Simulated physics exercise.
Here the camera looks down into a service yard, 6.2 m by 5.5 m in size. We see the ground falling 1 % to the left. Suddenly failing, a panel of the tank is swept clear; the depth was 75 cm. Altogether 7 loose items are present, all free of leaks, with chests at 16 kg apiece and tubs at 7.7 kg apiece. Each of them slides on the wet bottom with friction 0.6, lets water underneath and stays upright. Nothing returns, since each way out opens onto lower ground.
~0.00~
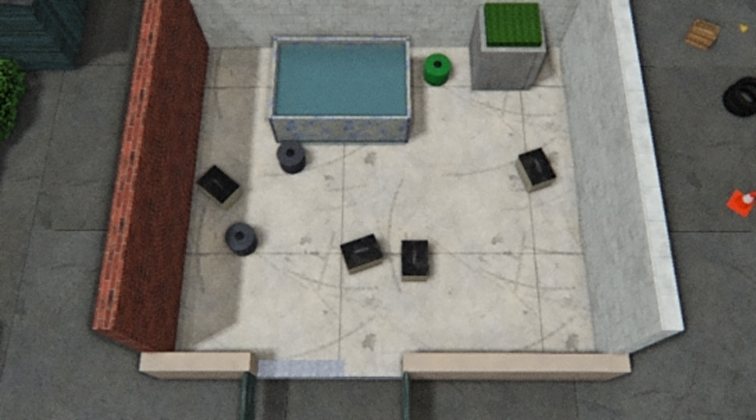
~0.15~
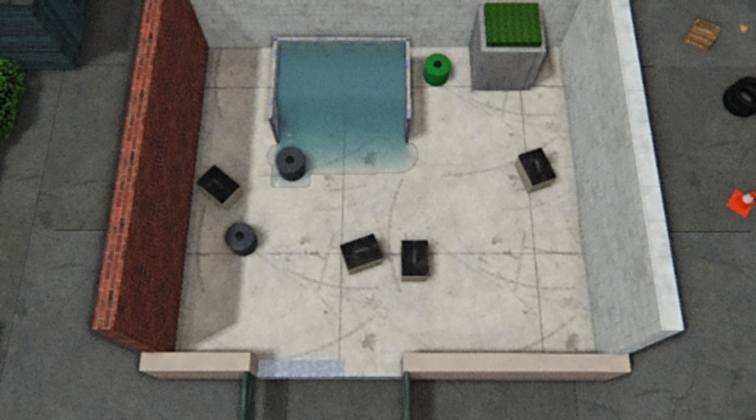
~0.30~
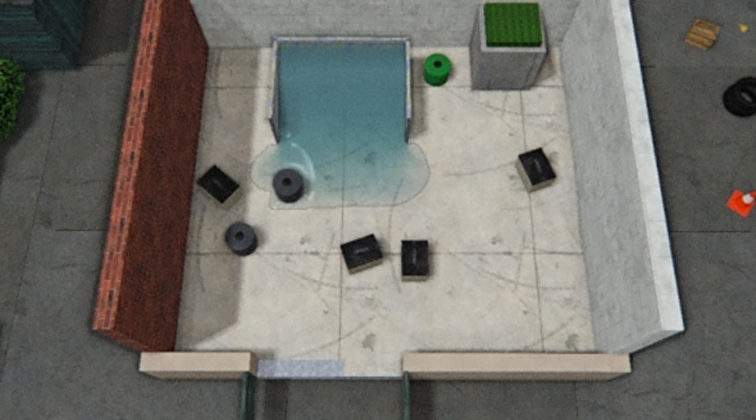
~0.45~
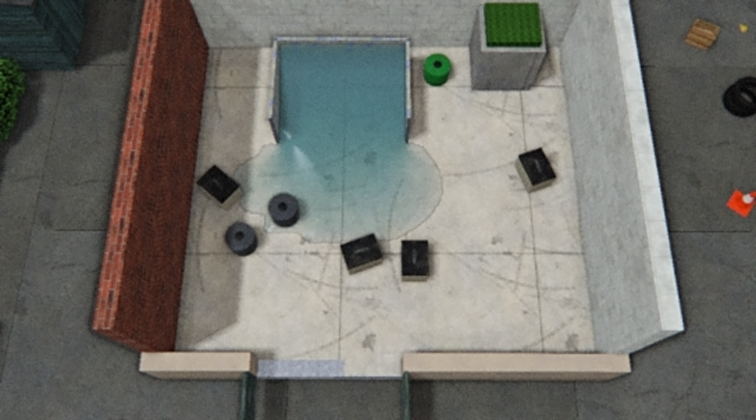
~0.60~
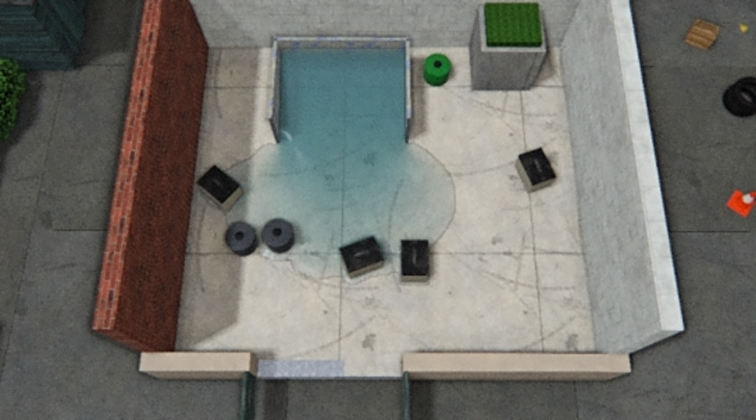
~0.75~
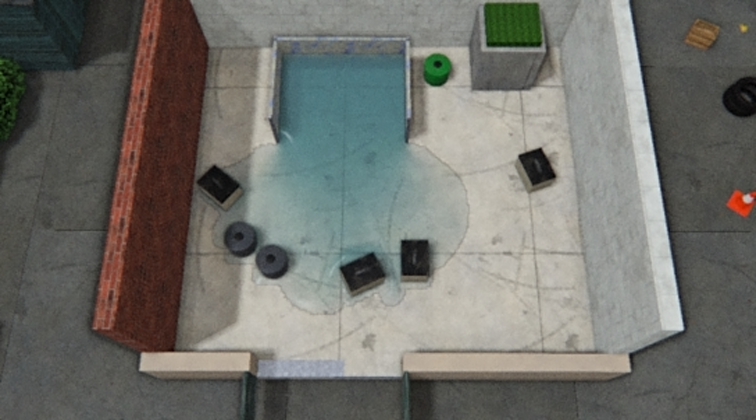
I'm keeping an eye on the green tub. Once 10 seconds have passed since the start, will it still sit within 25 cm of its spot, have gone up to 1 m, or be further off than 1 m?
My money says it stays right about there.
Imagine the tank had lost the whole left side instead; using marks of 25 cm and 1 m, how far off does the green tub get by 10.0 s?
Note: Green tub swept well away.
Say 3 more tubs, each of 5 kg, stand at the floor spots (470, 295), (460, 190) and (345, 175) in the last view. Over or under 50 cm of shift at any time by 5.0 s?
In that order: More, less, over.
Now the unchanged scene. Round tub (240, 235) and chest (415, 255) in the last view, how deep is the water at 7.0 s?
Depths: Near 6 cm, then near 3 cm.
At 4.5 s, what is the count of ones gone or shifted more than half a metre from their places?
4.
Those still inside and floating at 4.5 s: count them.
At that point I count 1.
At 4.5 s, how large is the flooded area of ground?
About 27 m2.
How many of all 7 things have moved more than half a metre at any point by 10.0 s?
Answer: 4.
After 2.0 s the green tub is near (438, 64), 0.0 m from its start, aground; 1 of 7 are out; 3 afloat.
After 4.5 s the green tub is near (438, 64), 0.0 m from its start, aground; 2 of 7 are out; 1 afloat.
After 7.0 s the green tub is near (438, 64), 0.0 m from its start, aground; 2 of 7 are out; 1 afloat.
After 10.0 s the green tub is near (438, 64), 0.0 m from its start, aground; 2 of 7 are out; 1 afloat.
